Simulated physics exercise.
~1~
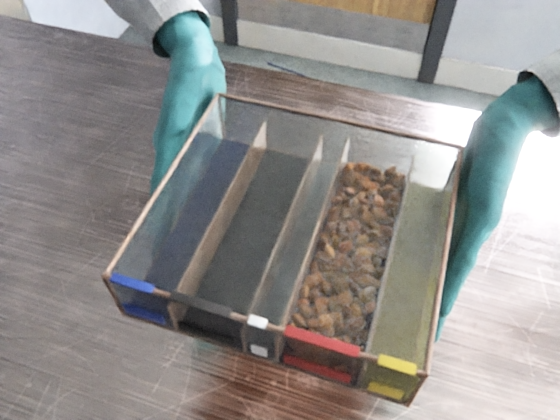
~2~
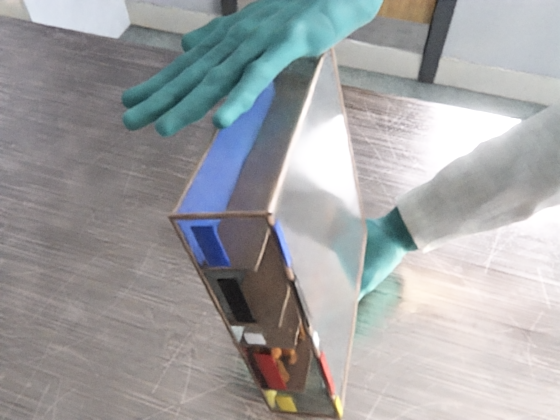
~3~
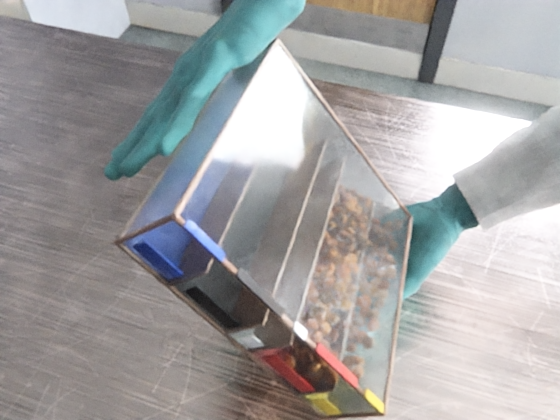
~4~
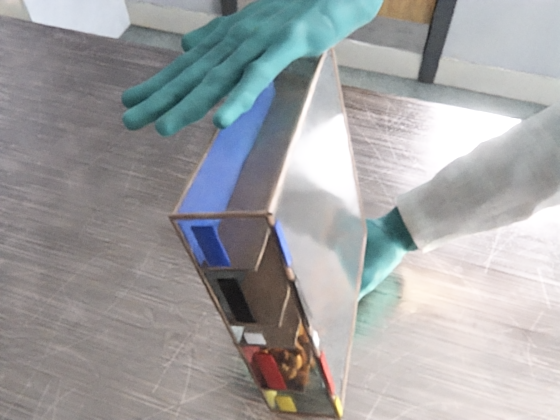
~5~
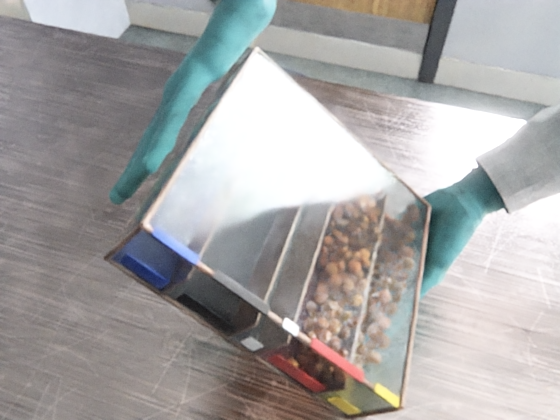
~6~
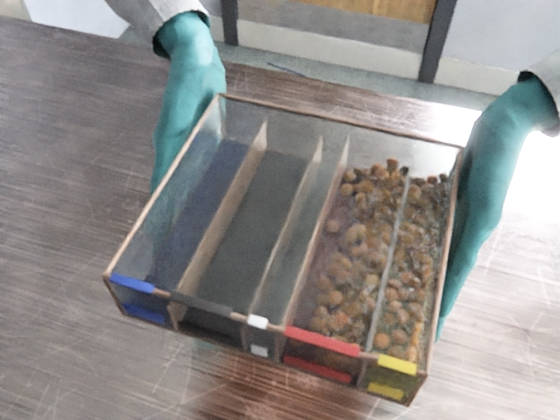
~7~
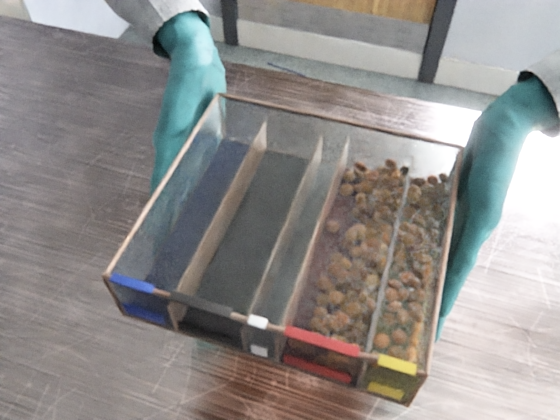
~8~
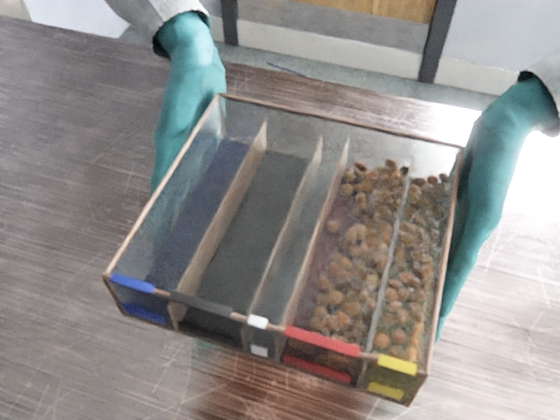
Two gloved hands tipped a clear-lidded divided box steeply onto its side, eased it partway back, tipped it again, then laid it level, leaving the brown kibble that began in the red section spread across red and yellow.
